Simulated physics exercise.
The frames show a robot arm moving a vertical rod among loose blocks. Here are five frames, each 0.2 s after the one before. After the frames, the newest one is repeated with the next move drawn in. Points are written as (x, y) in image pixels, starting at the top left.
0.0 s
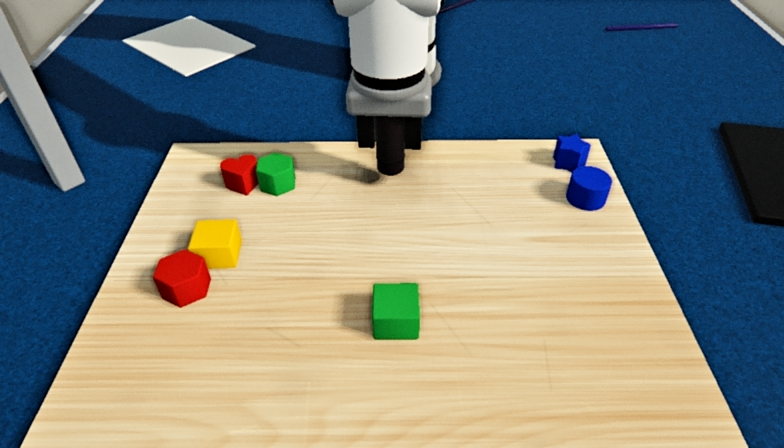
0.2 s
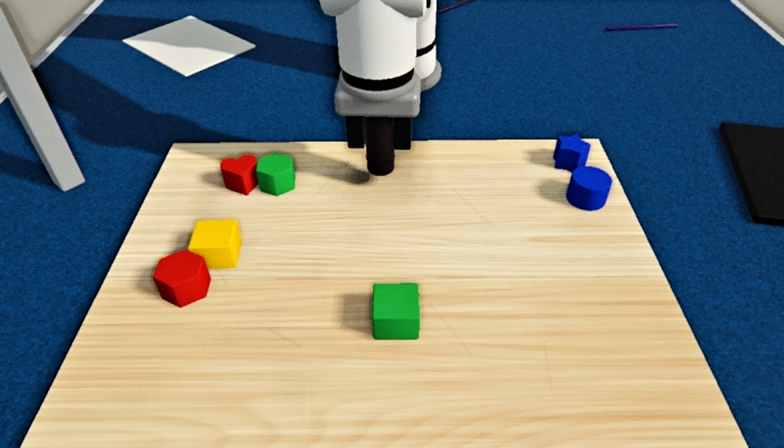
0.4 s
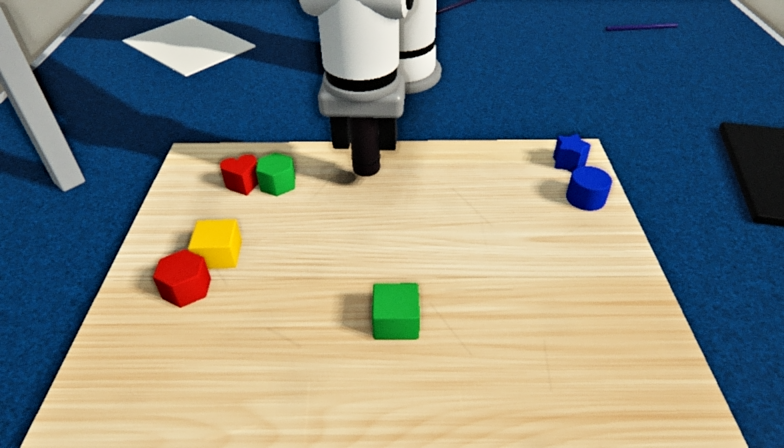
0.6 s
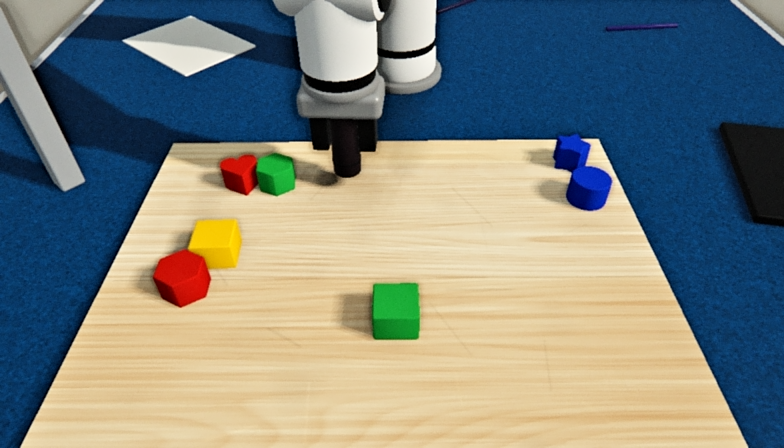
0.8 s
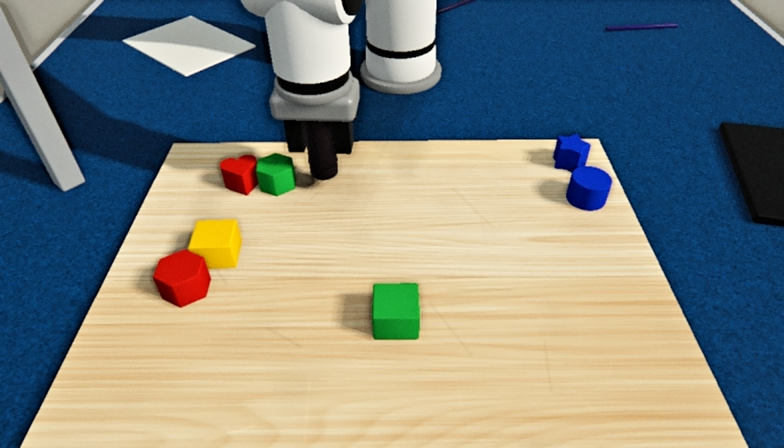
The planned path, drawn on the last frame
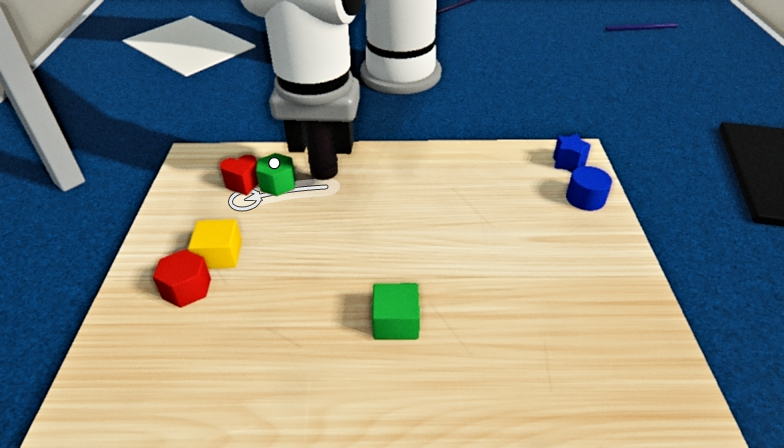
At first, a robot arm holds a dark vertical rod near the middle of the far edge of a wooden board scattered with red, green, yellow and blue blocks. The arm then slides the rod steadily left, ending close beside the green hexagon, while all the blocks stay still.
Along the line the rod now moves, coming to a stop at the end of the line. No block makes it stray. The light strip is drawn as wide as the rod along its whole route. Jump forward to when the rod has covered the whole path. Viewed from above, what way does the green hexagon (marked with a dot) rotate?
It goes clockwise.
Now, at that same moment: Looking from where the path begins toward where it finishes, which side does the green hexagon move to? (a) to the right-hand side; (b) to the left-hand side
a.
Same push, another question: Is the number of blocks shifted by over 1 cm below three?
Final answer: Yes.
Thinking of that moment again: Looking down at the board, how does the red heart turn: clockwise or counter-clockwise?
From above, counter-clockwise.
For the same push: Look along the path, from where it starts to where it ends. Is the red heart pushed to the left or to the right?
Right-hand side.
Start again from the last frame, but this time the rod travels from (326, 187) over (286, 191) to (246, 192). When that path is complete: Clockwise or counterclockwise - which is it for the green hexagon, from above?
Answer: Clockwise.
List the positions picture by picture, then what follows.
Lower end of the rod at (391, 168), tops of blocks, yellow square piece at (213, 233), red heart at (239, 164), green hexagon at (274, 163), in the first picture.
Rod at (381, 169), blocks as before, in the second picture.
Rod at (366, 169), blocks as before, in the third picture.
Rod at (348, 171), blocks as before, in the fourth picture.
Rod at (324, 173), yellow square piece at (213, 233), red heart at (239, 164), green hexagon at (274, 163), in the fifth picture.
The drawn path runs from (326, 187) by way of (286, 191) to (245, 200); the dot is on the green hexagon.
On the path given first. One third of the way, rod at (296, 175); red heart at (235, 163), turned 15° anticlockwise; green hexagon at (266, 162), turned 15° clockwise.
Two thirds of the way, rod at (269, 179); red heart at (213, 158), turned 30° anticlockwise; green hexagon at (245, 161), turned 45° clockwise.
At the end, rod at (241, 185); yellow square piece not moved; red heart at (206, 156), turned 25° anticlockwise; green hexagon at (236, 160), turned 70° clockwise.
